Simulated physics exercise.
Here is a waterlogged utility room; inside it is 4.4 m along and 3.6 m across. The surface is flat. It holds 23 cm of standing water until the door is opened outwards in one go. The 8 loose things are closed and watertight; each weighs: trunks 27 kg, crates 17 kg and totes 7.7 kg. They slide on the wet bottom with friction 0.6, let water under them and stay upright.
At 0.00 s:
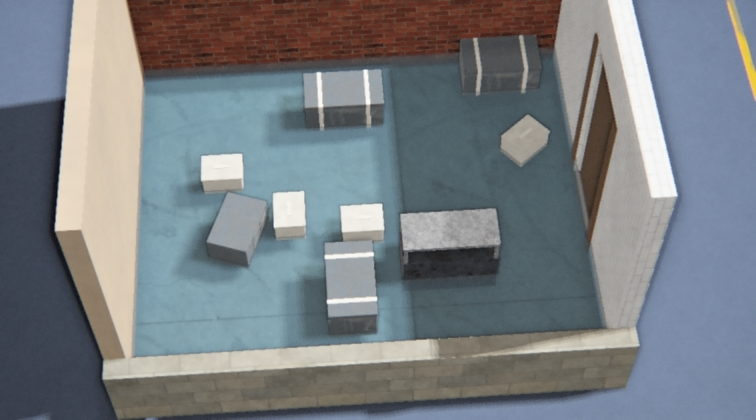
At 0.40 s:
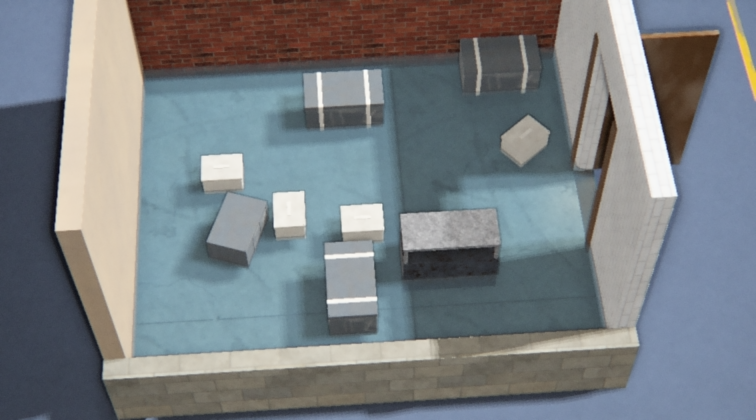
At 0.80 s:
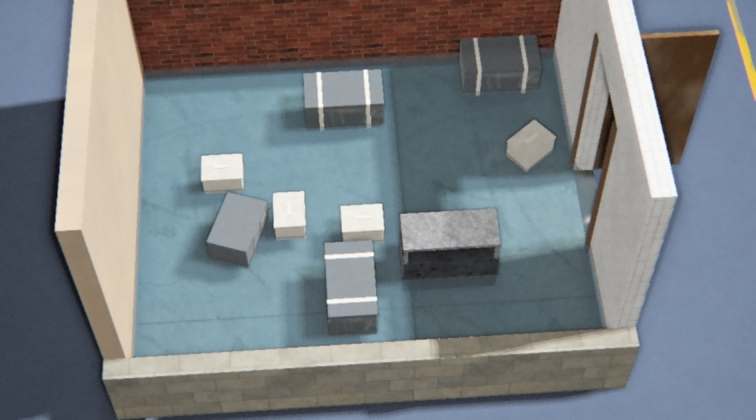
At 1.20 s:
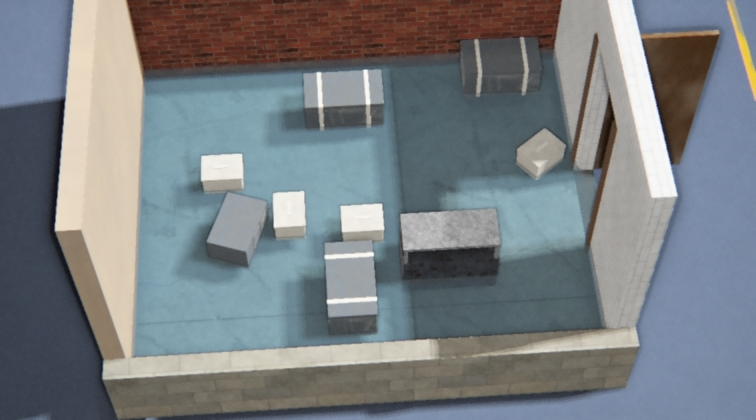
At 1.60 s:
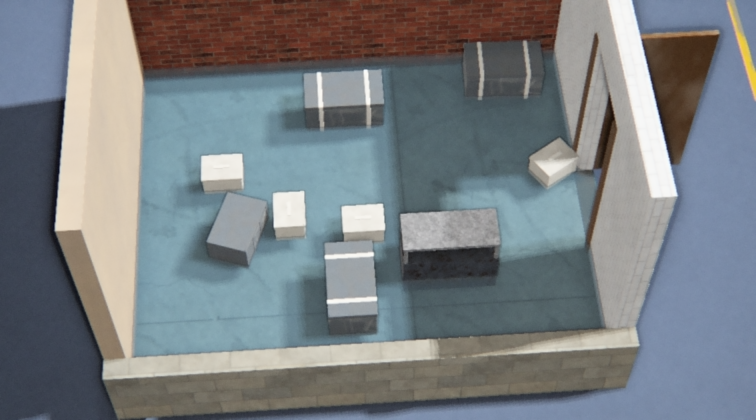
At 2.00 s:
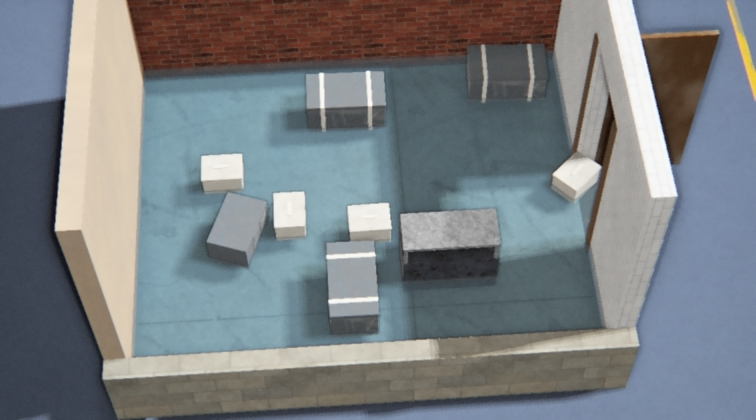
A brown door in the right wall of a flooded, brick-backed room swings outward, then a pale box among several boxes and trunks drifts toward the doorway, turning, while a dark strapped trunk behind it shifts slightly.
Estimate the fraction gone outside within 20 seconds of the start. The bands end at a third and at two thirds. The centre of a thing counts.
That comes to between one and two thirds.
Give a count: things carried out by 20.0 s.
4 of them.
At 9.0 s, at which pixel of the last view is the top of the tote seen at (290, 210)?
Near (360, 201).
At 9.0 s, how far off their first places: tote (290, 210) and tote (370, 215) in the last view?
In turn: 60 cm, 140 cm.
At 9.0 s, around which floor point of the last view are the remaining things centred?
Around (393, 208).
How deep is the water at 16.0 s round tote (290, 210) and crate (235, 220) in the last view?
Roughly 13 and 14 cm.
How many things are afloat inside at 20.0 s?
4 of them.
After 4.0 s 1 of 8 are out; 7 afloat.
After 9.0 s 1 of 8 are out; 7 afloat.
After 16.0 s 3 of 8 are out; 5 afloat.
After 20.0 s 4 of 8 are out; 4 afloat.
